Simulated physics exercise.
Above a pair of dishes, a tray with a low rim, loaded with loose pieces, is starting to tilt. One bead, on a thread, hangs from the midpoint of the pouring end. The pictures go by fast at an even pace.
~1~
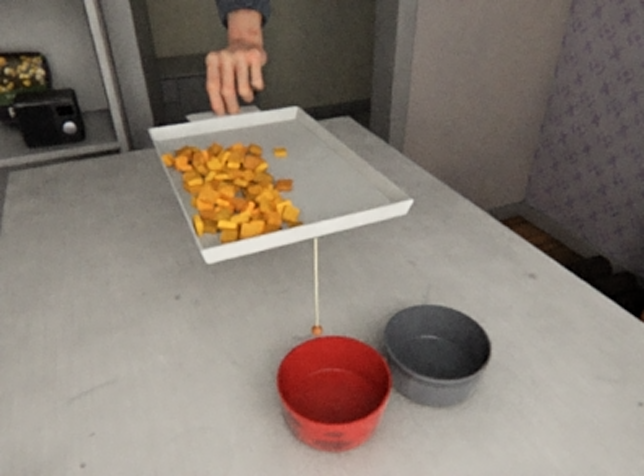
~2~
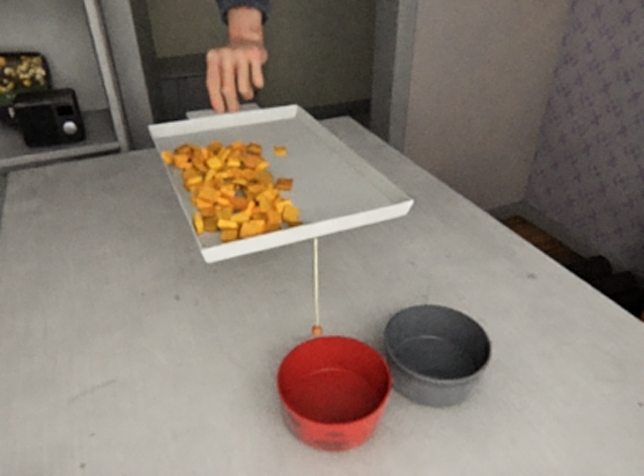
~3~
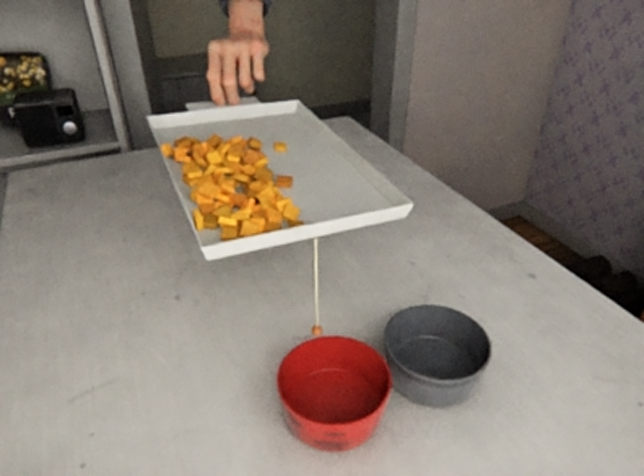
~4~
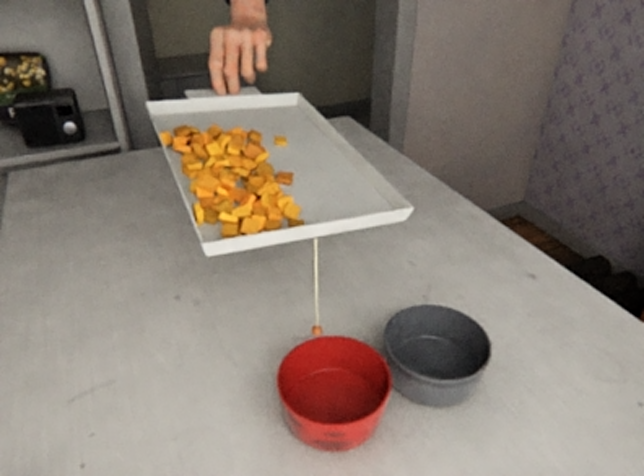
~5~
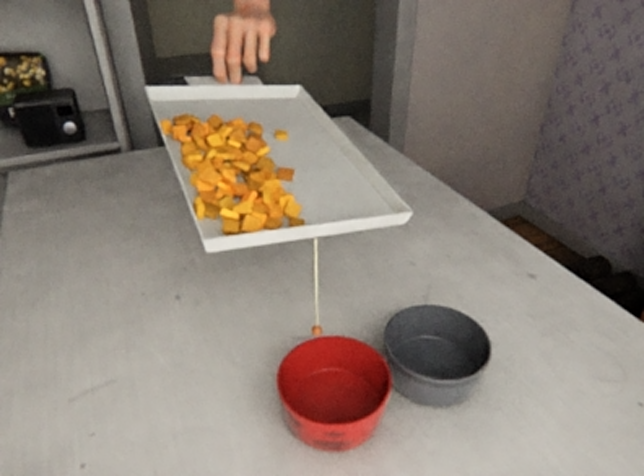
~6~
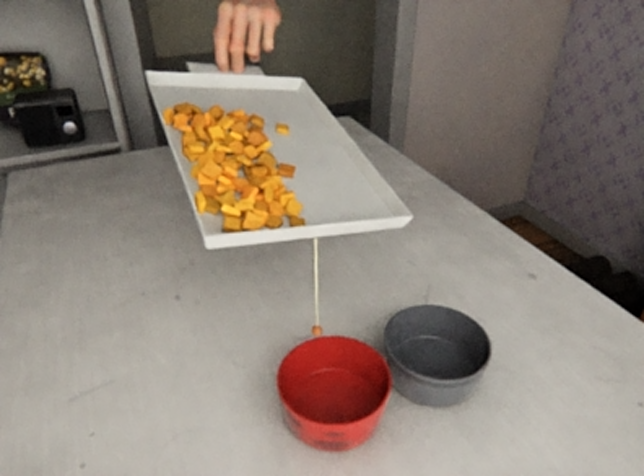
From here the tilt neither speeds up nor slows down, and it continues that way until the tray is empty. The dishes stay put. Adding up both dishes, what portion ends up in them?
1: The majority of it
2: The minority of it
2, the minority of it.
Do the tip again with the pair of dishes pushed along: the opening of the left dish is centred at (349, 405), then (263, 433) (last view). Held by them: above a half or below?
First try: Lower than half; second try: Lower than half.
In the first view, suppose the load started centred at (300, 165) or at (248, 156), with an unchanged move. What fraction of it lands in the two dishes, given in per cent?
In order, 30 per cent then 20 per cent.
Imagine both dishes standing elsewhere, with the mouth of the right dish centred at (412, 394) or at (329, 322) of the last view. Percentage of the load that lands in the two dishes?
0, then 30 %.
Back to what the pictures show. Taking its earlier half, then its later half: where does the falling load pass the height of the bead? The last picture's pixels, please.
Initially about (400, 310); subsequently about (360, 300).
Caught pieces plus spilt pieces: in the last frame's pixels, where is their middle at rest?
Close to (377, 347) in the last picture.
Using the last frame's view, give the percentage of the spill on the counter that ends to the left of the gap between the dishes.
Close to 70 %.
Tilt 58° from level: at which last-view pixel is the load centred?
Close to (363, 206).
Soon, tray tipped steeply; nearly all on the tray; a small part in the air.
A while on, tray tipped right over; about half on the tray; a stray few in the left dish; about a quarter in the right dish; about a quarter outside both; a stray few in the air.
Towards the end, tray tipped past a quarter turn; a small part in the left dish; about a quarter in the right dish; about two thirds outside both.
Finally, tray tipped past a quarter turn; a small part in the left dish; about a quarter in the right dish; about two thirds outside both.
